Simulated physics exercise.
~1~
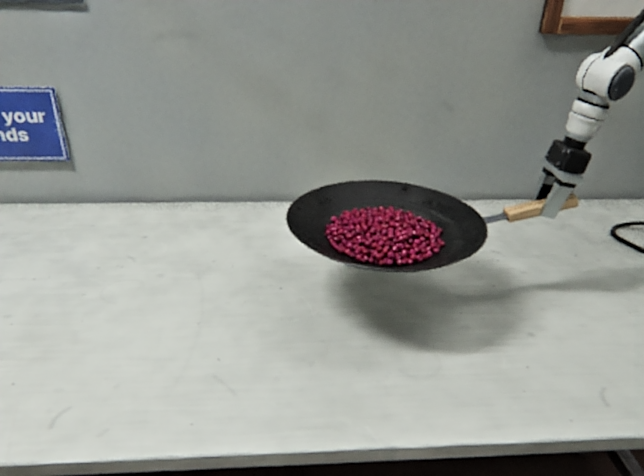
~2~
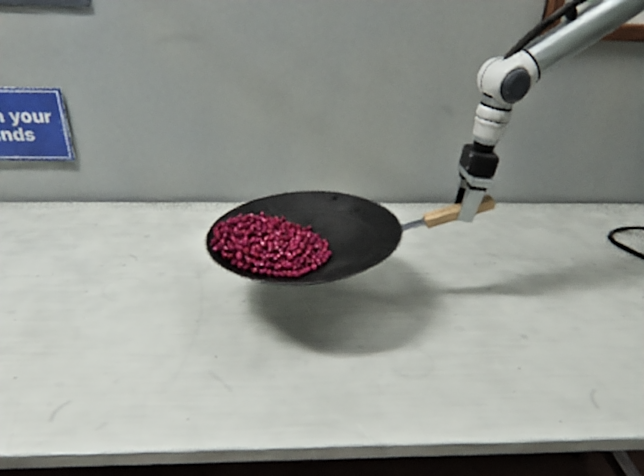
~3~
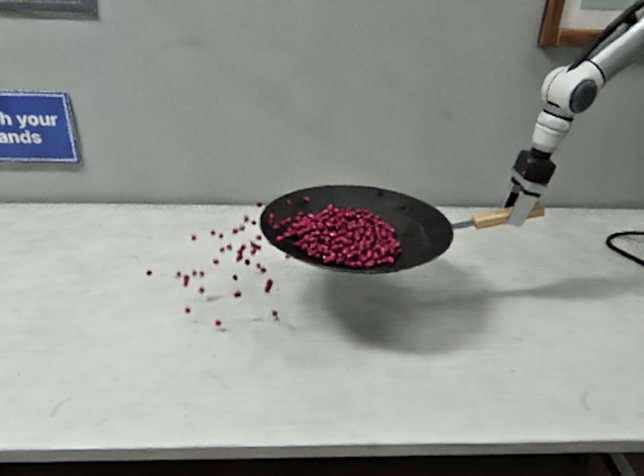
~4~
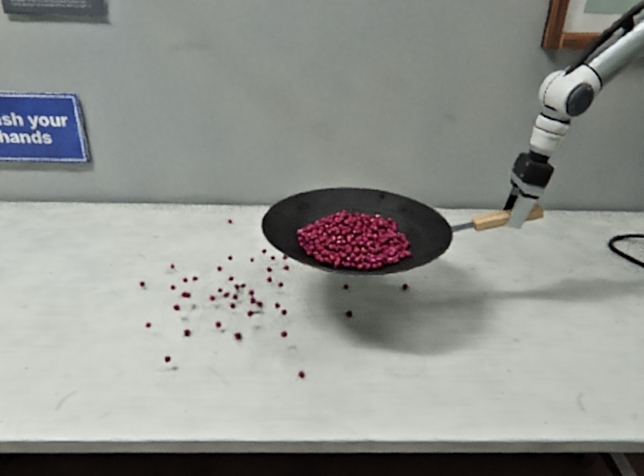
A robot arm swept a dark wok of small deep-pink beads to the left above a pale table, then drew it back to the right, flinging some over the left rim; they scattered across the tabletop while most stayed heaped in the wok.
